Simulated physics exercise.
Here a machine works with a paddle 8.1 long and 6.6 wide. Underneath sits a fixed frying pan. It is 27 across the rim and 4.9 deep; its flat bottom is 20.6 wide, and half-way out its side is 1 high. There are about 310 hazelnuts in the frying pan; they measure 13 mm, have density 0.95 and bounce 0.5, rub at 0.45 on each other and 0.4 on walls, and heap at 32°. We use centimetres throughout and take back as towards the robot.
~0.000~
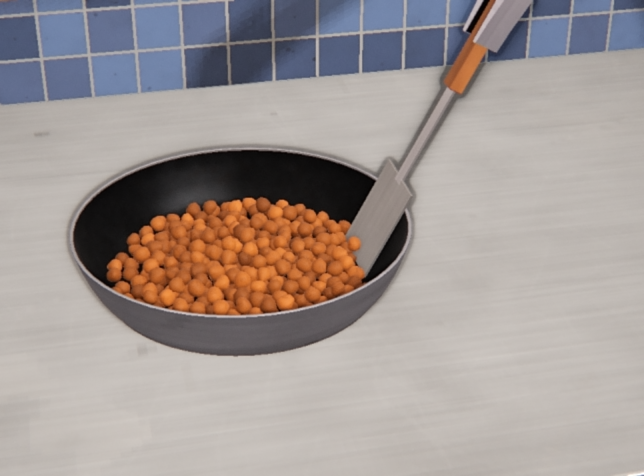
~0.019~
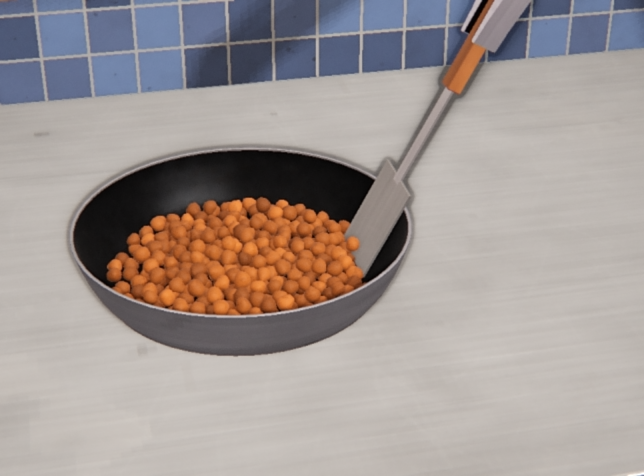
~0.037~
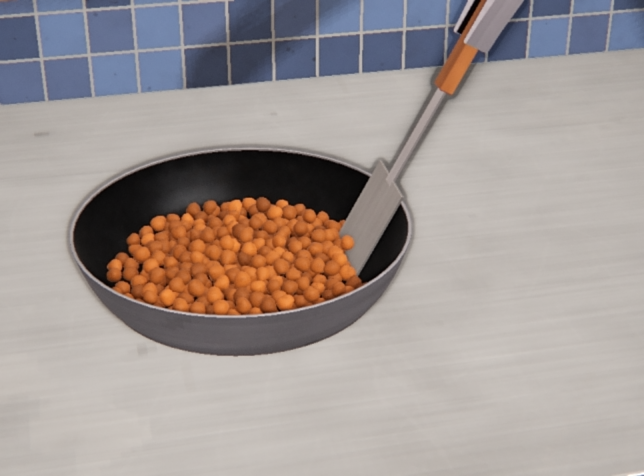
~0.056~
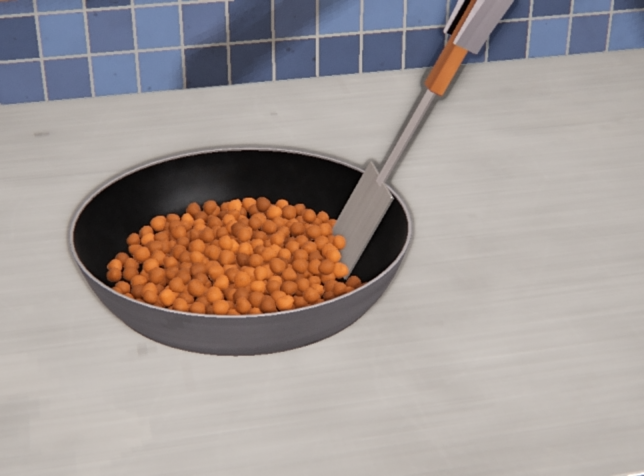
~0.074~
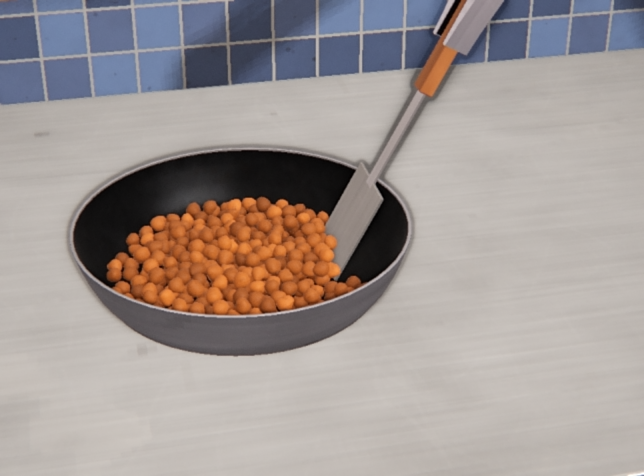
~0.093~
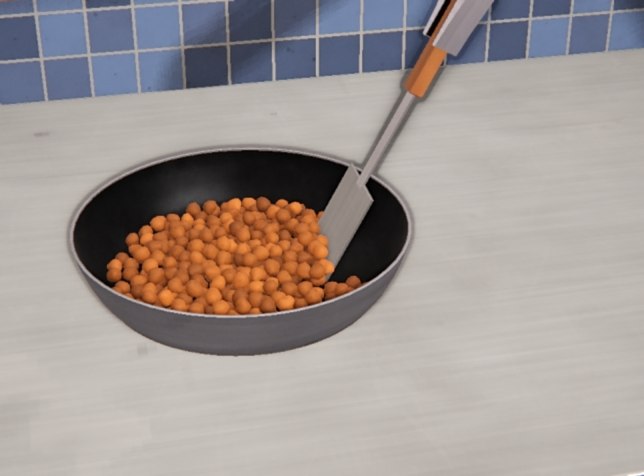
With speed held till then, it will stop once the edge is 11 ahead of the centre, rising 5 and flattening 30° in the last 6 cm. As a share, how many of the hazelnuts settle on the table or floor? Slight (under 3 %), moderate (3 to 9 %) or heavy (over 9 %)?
Moderate.
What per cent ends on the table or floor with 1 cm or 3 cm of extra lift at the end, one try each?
You'd get some 0 per cent with the first setting and some 5 per cent with the second.
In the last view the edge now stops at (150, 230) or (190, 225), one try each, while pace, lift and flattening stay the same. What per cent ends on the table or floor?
0 % and 0 %.
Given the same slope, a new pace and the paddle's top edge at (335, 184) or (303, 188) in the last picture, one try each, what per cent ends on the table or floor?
15 % and 20 %.
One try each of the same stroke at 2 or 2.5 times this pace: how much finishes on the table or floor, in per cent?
Near 15 and near 20 percent respectively.
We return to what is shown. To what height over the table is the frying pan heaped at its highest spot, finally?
Top of the heap: Roughly 5.0 cm above the table top.
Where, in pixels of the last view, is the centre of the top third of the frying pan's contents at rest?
It is centred around (140, 262).
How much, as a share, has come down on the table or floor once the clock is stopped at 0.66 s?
Some 4 per cent of the load.
By 0.24 s, sloping 62°, highest piece 4 above the table; 312 in the frying pan.
By 0.38 s, sloping 53°, highest piece 5 above the table; 312 in the frying pan.
By 0.66 s, sloping 32°, highest piece 6 above the table; 298 in the frying pan, 13 on the table or floor, 1 on the blade or in flight.
By 1.71 s, sloping 32°, highest piece 5 above the table; 298 in the frying pan, 14 on the table or floor.
Final count, 298 in the frying pan, 14 on the table or floor. That is 4 % on the table or floor.
